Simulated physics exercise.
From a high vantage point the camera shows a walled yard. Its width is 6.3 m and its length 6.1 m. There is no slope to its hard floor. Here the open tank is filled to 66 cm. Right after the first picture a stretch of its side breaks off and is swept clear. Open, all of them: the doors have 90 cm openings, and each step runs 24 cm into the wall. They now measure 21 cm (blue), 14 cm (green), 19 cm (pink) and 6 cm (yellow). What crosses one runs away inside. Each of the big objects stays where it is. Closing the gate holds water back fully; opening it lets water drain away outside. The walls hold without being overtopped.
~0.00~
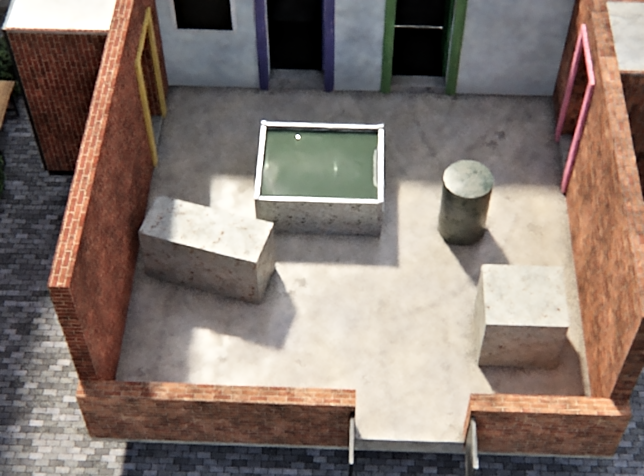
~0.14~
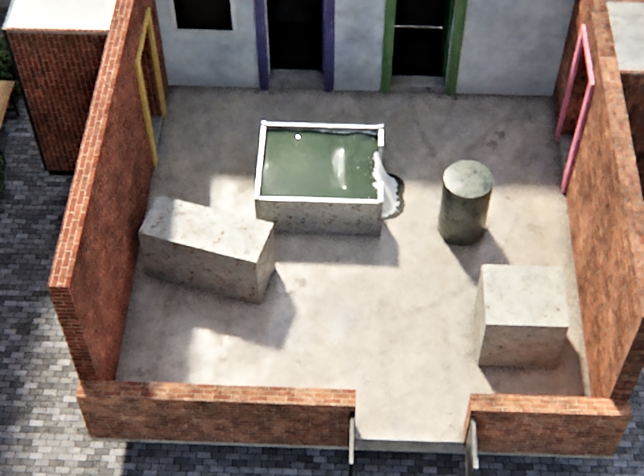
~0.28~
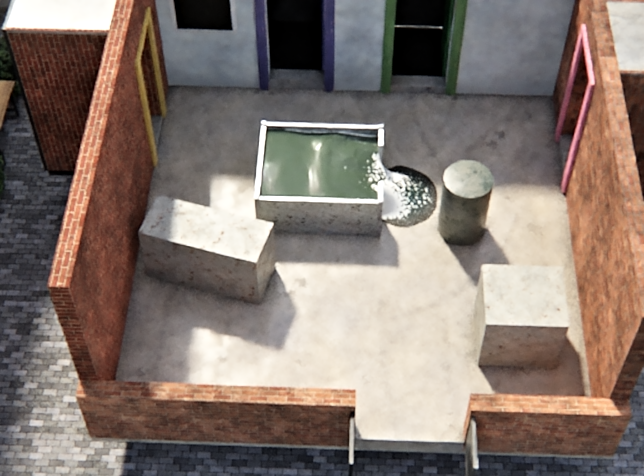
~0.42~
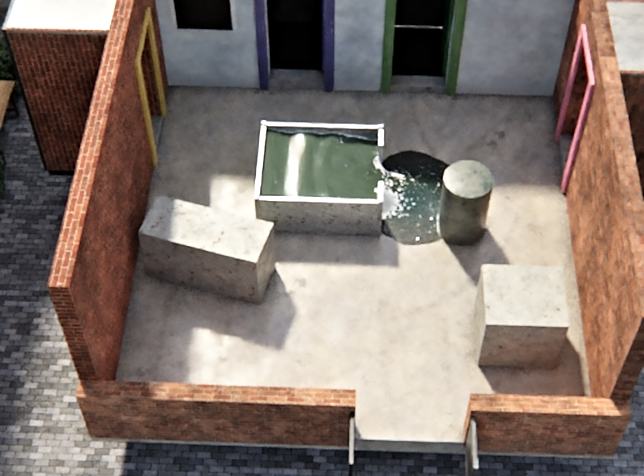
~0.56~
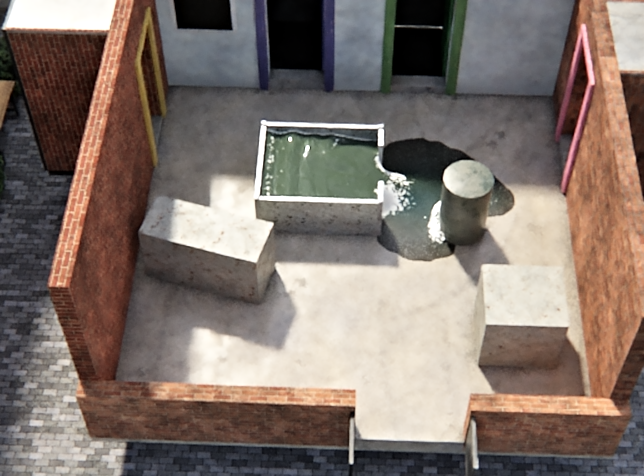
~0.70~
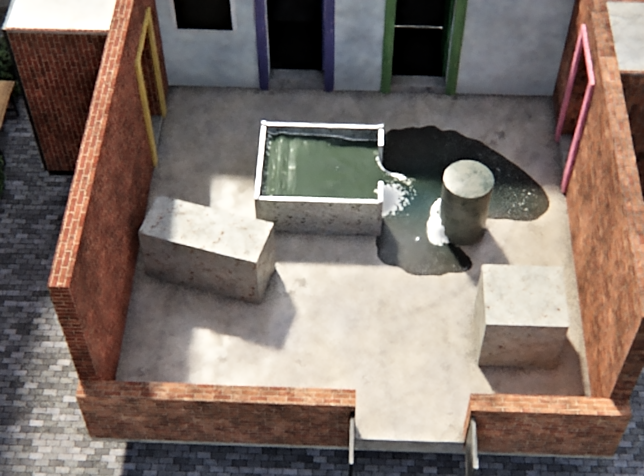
Water burst from the right side of an open tank in a walled yard, spread across the floor and around a round pillar, and formed a wide, dark pool reaching toward the pink door.
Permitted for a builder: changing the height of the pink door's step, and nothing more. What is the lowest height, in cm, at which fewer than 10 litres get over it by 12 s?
21 cm.
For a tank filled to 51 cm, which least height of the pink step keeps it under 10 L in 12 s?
About 16 cm.
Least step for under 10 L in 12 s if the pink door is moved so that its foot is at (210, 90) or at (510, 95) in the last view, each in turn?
About 6.0 cm for the first and 21 cm for the second.
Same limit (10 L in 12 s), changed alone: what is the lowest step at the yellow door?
At yellow, roughly 7.5 cm.
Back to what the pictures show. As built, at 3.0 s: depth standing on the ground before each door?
At the blue door the depth is 0 cm, at green 6 cm, at pink 17 cm and at yellow 0 cm.
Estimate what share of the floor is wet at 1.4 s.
About 25 per cent.
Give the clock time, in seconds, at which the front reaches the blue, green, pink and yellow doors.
Blue at 4.0 s, green at 1.8 s, pink at 0.9 s and yellow at 5.5 s.
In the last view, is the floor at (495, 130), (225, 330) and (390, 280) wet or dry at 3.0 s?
Status: Submerged / clear / submerged.
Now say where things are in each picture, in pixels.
The open tank at (320, 165) is whole and still, 66 cm deep; the pink door at (573, 118) is dry, in the first picture.
Water pours out at (377, 185) and has run 0.3 m, to (396, 212); about 10 cm deep outside, 66 cm at the back, in the second picture.
The front is at (432, 203), 0.8 m from the gap at (377, 186); 0.7 m2 of floor is wet, 66 cm left at the back, in the third picture.
The gap is at (377, 187), the front 1.4 m out at a hidden place; the back of the open tank holds 65 cm, in the fourth picture.
The gap is at (377, 186), the front 2.0 m out at (508, 203); the back of the open tank holds 60 cm, in the fifth picture.
Water pours out at (377, 186) and has run 2.4 m, to (540, 210); about 4 cm deep outside, 55 cm at the back; the pink door at (573, 118), 3.0 m from the gap, is still 0.7 m from the nearest water, in the sixth picture.
After 1.4 s water covers 25 % of the floor, deepest (32 cm) near (388, 199); 24 cm at the pink door, 0 litres in over its 19 cm step.
After 3.0 s water covers 40 % of the floor, deepest (24 cm) near (543, 102); 17 cm at the pink door, 19 litres in over its 19 cm step.
After 12.0 s water covers 95 % of the floor, deepest (7 cm) near (127, 321); 6 cm at the pink door, 21 litres in over its 19 cm step.
At the pink door as built, the water arrived by 1.0 s and peaked near 26 cm at 2.0 s.
With a step of 18 cm, 27 litres would have come in within the 12 s; with 24 cm, 3 litres. So under 10 litres takes about 21 cm.
